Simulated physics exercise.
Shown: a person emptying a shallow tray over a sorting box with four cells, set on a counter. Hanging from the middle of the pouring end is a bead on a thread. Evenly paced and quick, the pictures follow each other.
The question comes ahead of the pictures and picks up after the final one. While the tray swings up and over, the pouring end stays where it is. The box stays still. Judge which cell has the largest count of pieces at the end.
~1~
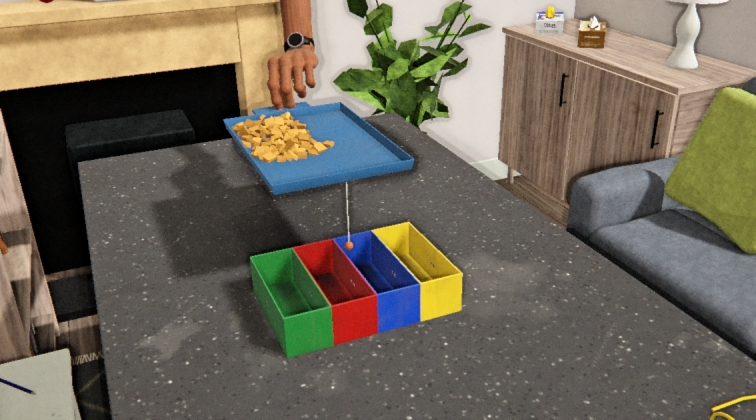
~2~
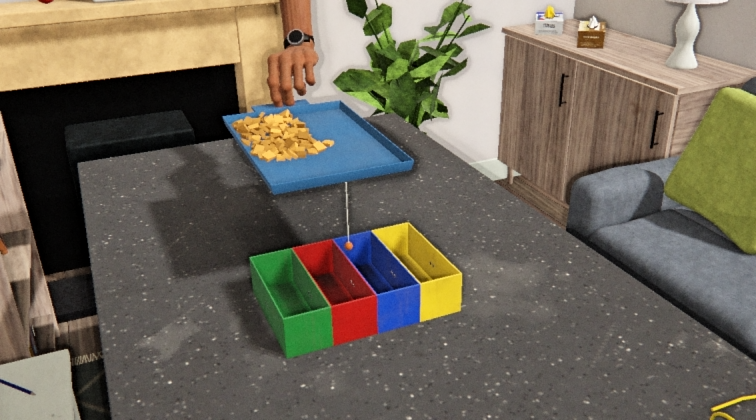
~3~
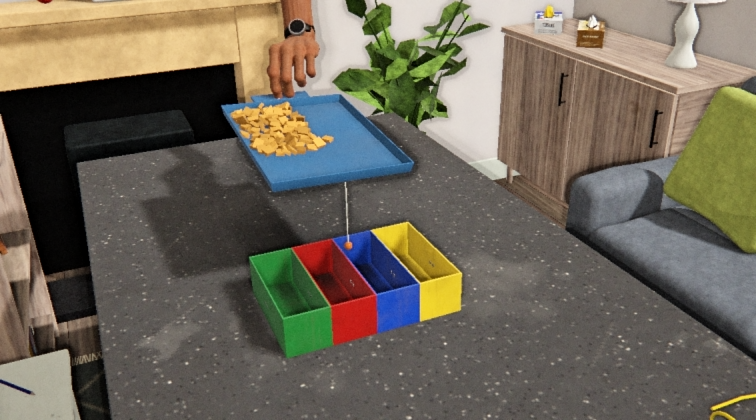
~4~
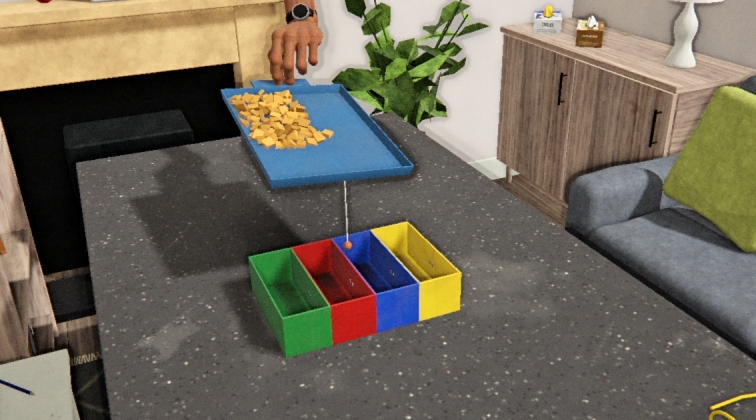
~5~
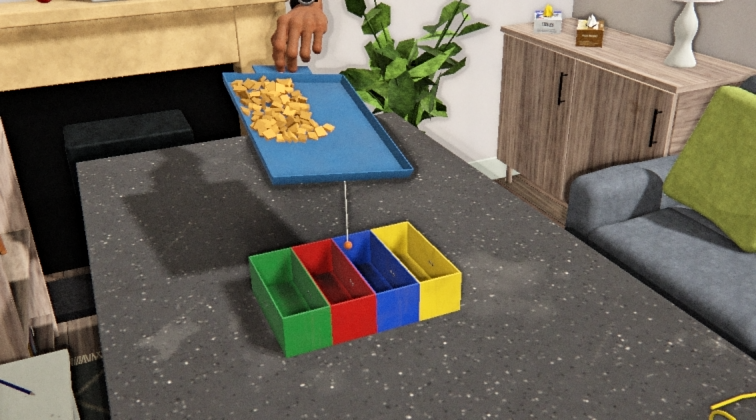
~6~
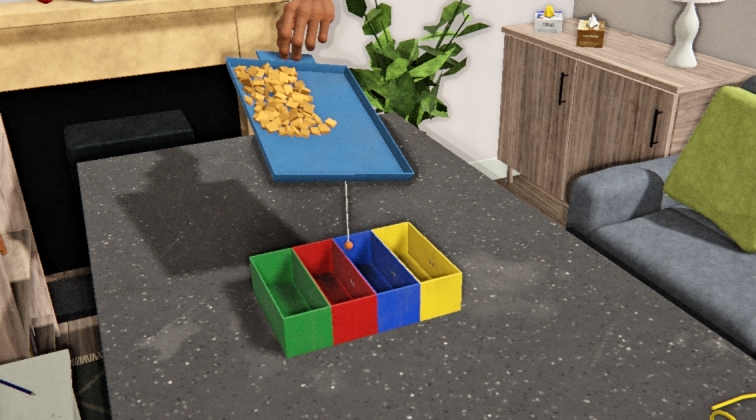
Largest count: Yellow.
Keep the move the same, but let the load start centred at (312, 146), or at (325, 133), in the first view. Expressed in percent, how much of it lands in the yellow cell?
You'd get near 70 percent first and near 70 percent next.
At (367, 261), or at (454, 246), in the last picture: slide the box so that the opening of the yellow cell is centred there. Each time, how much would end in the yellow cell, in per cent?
I'd expect some 0 percent, and then some 30 percent.
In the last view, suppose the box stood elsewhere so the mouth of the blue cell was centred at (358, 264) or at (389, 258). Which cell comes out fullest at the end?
In order of the tries: The cell in yellow and yellow.
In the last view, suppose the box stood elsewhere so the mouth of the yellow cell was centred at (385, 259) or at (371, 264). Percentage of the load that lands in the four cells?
It comes to about 10 per cent the first time and about 0 per cent the second.
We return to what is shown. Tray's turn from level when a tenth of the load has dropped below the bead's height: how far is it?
Around 70 degrees of turn.
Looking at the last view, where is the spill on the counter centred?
The centre sits close to (493, 285).
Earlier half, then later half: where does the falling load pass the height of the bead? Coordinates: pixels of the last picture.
First roughly (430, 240), then roughly (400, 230).
Shortly afterwards, tray tipped steeply; the bulk on the tray; near a quarter falling or outside the box.
Next, tray tipped right over; a little on the tray; near two thirds in the yellow cell; only a few in the blue cell; near a quarter falling or outside the box.
Some moments later, tray tipped past a quarter turn; near two thirds in the yellow cell; a little in the blue cell; near a quarter falling or outside the box.
In the end, tray tipped past a quarter turn; near two thirds in the yellow cell; a little in the blue cell; none at all in the green cell; none at all in the red cell; near a quarter outside the box.
